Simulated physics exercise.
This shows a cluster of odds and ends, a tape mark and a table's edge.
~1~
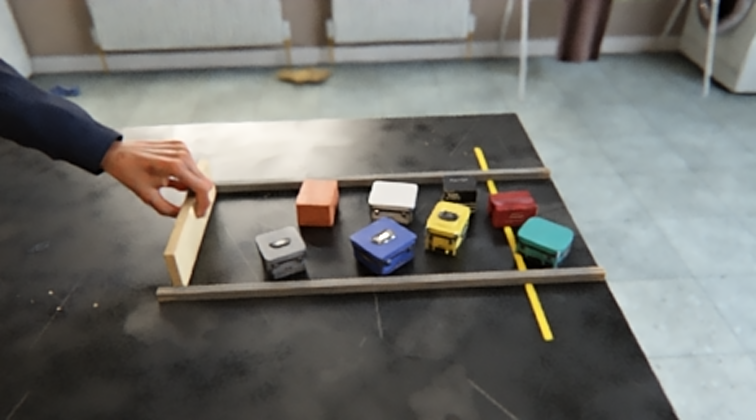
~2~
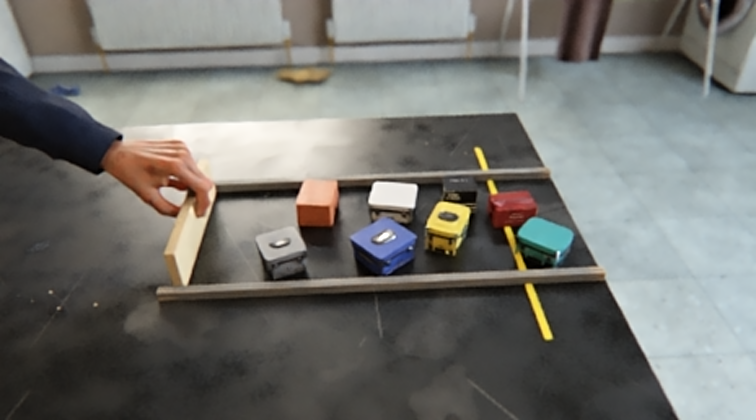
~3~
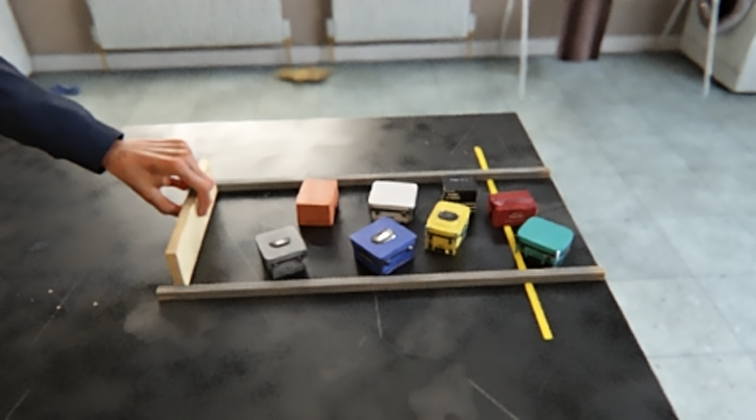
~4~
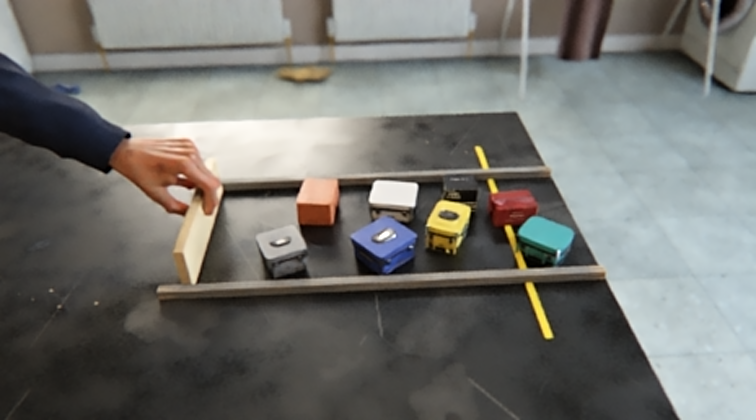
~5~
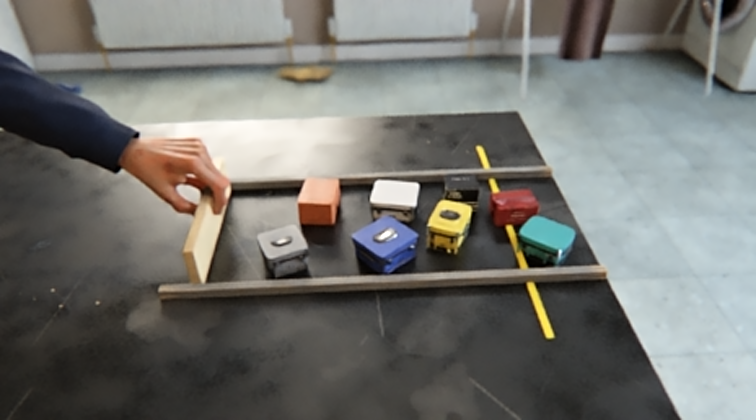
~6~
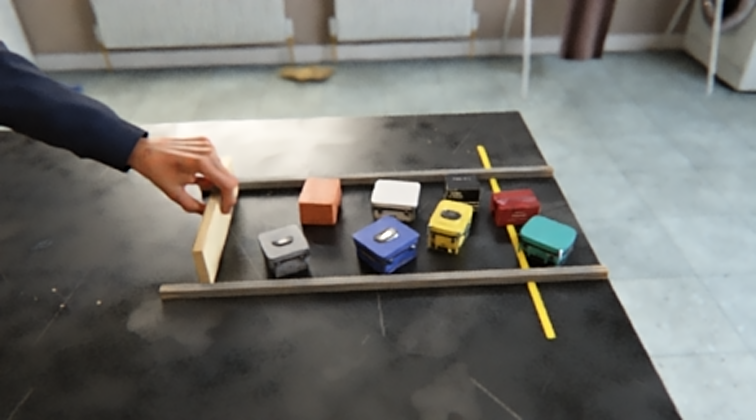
To begin with, a hand holds a pale wooden board upright between two rails on a dark table, left of a loose cluster of coloured boxes and a yellow tape line. The hand then slides the board slightly right, towards the grey case, while the boxes stay almost still.
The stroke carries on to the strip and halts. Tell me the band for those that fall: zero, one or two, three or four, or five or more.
Outcome: The number that fall off is three or four.
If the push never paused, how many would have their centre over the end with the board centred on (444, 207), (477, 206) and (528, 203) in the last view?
Past the end: 0, 2 and 5.
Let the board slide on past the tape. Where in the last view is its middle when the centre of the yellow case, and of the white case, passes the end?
For the yellow case at (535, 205), for the white case at (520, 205).
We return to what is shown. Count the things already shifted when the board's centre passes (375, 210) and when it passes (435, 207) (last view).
First 6, then 8.
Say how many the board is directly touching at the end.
The number is 2.
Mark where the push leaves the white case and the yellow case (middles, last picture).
First (555, 192), then (556, 216).
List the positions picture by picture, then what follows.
Turquoise case (544, 243); red box (512, 209); black box (459, 194); board (193, 220); tape (506, 224), in the first frame.
Red box (512, 209); orange block (318, 203), in the second frame.
Black box (459, 194); blue case (383, 247), in the third frame.
Turquoise case (544, 242); grey case (282, 251), in the fourth frame.
Red box (513, 208); board (210, 217), in the fifth frame.
Turquoise case (547, 242); red box (514, 208); black box (461, 193); board (218, 216); tape (509, 222), in the sixth frame.
Soon after, none off yet; turquoise case at rest near (547, 242); red box at rest near (514, 208); black box at rest near (461, 193).
After that, none off yet; turquoise case at rest near (547, 242); red box moving near (524, 208); black box displaced about its own width near (483, 192).
And then, none off yet; turquoise case displaced about its own width near (593, 242); red box displaced about its own width near (580, 213); black box displaced well along near (552, 187).
In the end, the number that fall off is three or four; gone, black box, red box and turquoise case.
